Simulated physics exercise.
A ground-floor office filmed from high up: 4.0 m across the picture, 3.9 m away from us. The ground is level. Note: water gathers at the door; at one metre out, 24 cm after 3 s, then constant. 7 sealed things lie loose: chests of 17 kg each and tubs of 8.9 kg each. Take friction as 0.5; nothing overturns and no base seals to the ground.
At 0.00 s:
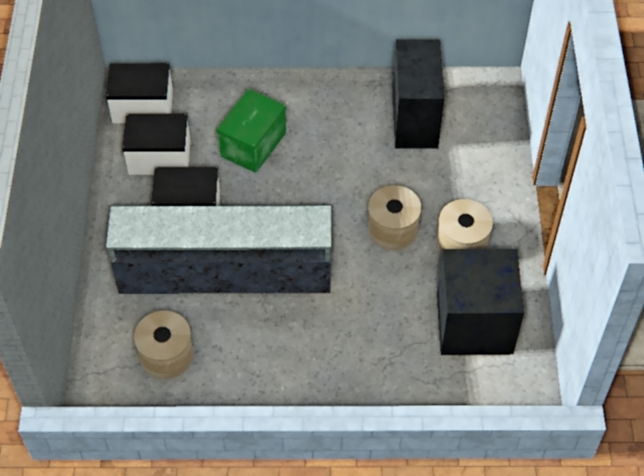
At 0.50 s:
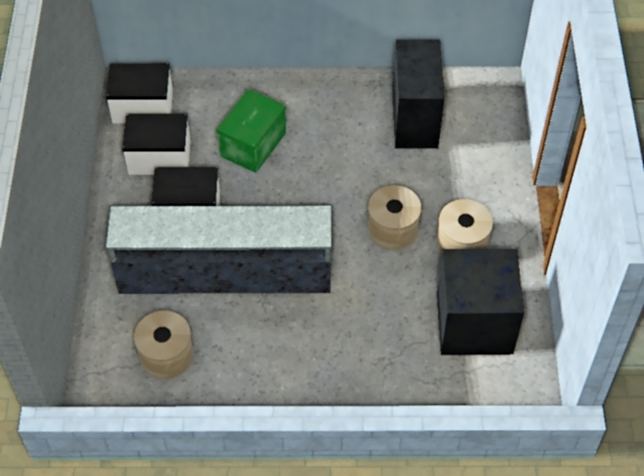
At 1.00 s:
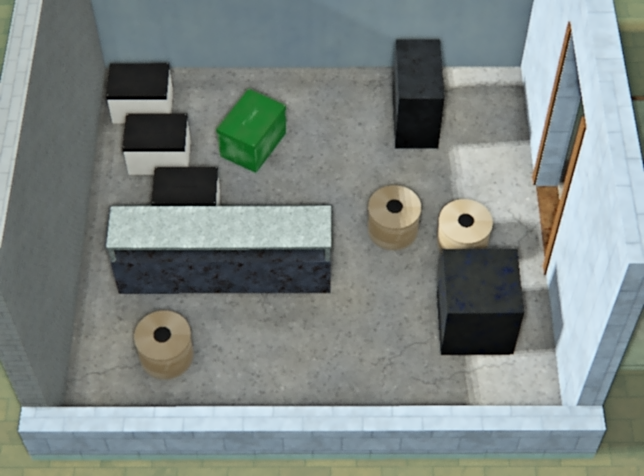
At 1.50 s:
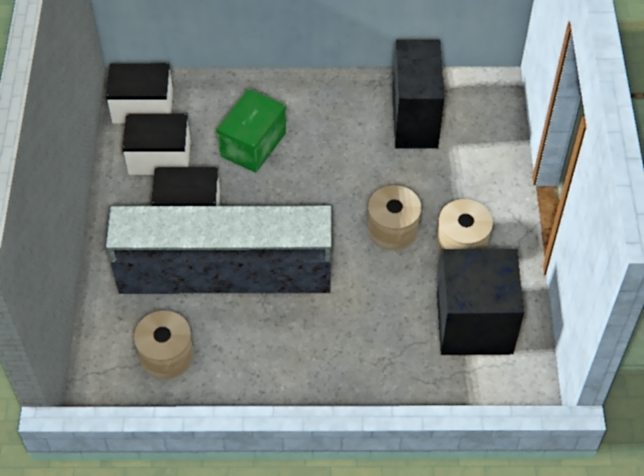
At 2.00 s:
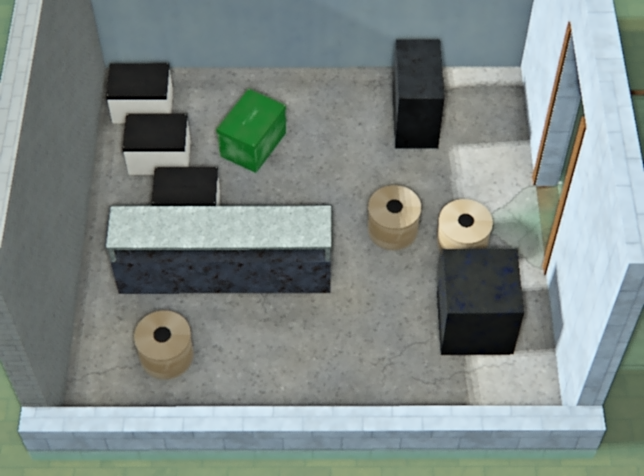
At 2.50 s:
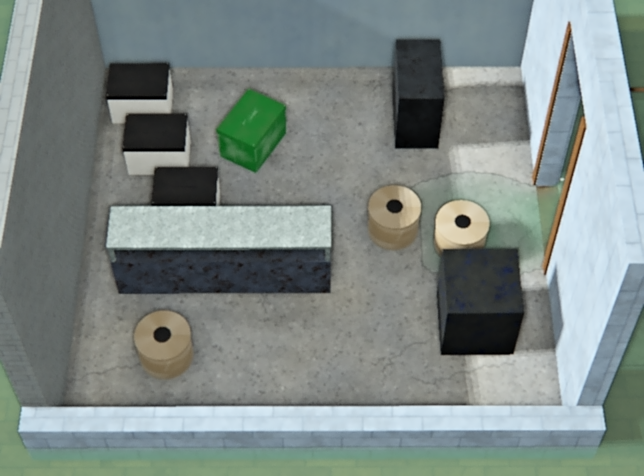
In an office seen from high above, a green chest, black-topped boxes, a long counter and round tan tubs stand still while the ground outside turns from orange-brown to green. A thin sheet of water then enters through the doorway on the right and spreads around the nearest tub, which shifts barely, if at all.
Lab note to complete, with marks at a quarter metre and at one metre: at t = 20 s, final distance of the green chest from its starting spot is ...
At t = 20 s the distance is from a quarter metre to one metre.
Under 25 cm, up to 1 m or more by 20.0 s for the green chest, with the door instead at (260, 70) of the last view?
In that case the green chest would have gone a great distance.
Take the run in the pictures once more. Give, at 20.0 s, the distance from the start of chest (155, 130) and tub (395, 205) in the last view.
Respectively 20 and 150 cm.
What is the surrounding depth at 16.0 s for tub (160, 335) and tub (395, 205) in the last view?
Depths: Near 11 cm, then near 17 cm.
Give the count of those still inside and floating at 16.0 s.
Total: 7.
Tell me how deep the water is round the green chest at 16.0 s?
Roughly 13 cm at that moment.
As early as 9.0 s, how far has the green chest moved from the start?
About 60 cm out of place.
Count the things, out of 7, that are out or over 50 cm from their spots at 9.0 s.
By that point, 4.
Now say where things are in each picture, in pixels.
The green chest at (251, 117), on the bottom; 0.0 m2 under water; 0 of 7 have shifted, in the first frame.
The green chest at (251, 117), on the bottom; 0.0 m2 under water; 0 of 7 have shifted, in the second frame.
The green chest at (251, 117) rests on the ground; 0.0 m2 under water; 0 of 7 have shifted, in the third frame.
The green chest at (251, 117) rests on the ground; water covers 0.0 m2; 0 of 7 have shifted, in the fourth frame.
The green chest at (251, 117) rests on the ground; water covers 0.2 m2; 0 of 7 have shifted, in the fifth frame.
The green chest at (251, 117), on the bottom; 0.9 m2 under water; 0 of 7 have shifted, in the sixth frame.
After 4.0 s the green chest is near (250, 117), 0.0 m from its start, aground; 0 afloat.
After 9.0 s the green chest is near (260, 63), 0.6 m from its start, afloat; 6 afloat.
After 16.0 s the green chest is near (274, 149), 0.5 m from its start, afloat; 7 afloat.
After 20.0 s the green chest is near (315, 157), 0.8 m from its start, afloat; 7 afloat.
